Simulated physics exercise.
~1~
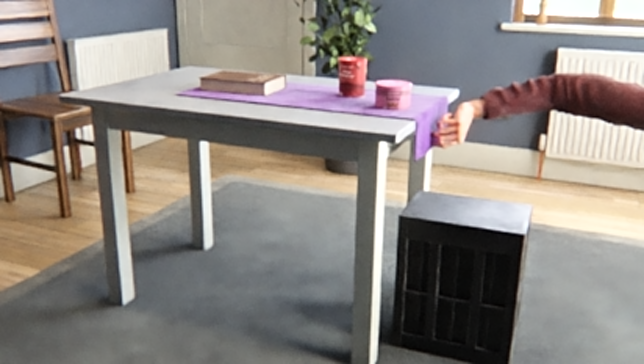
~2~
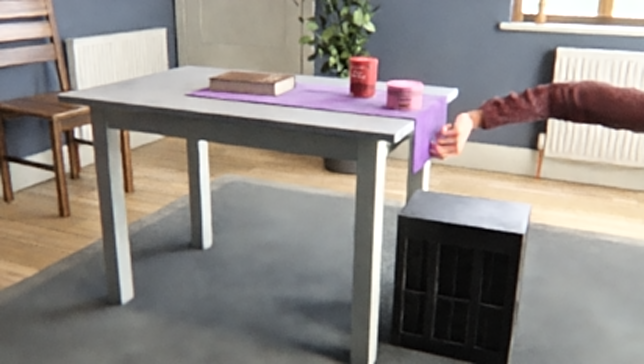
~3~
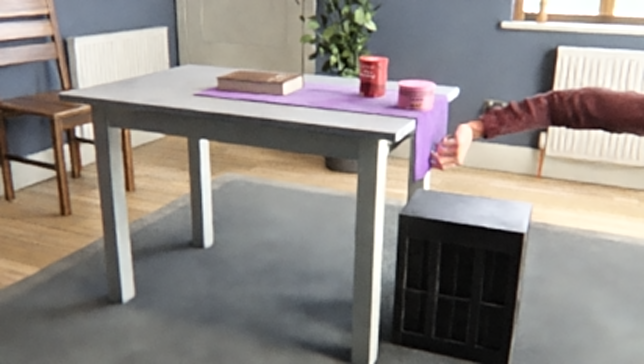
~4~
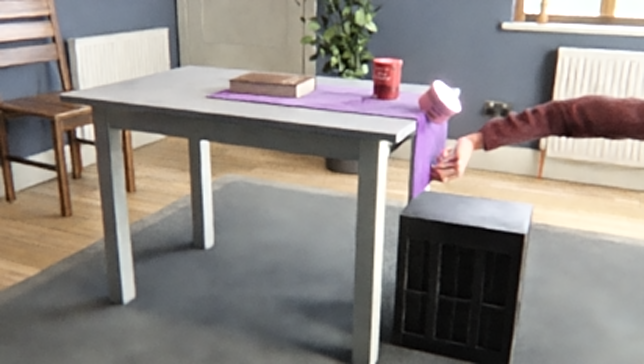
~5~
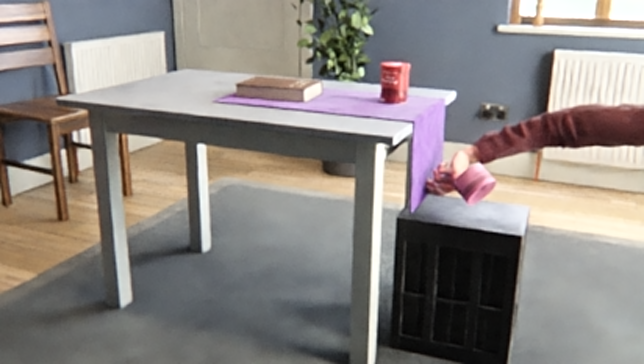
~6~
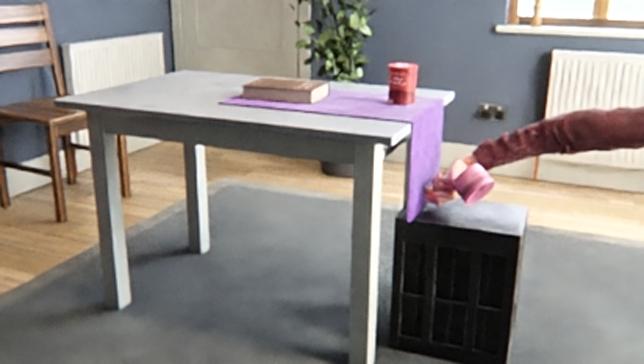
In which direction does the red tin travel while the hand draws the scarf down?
The red tin moves to the right, riding along with the scarf toward the table's right edge.
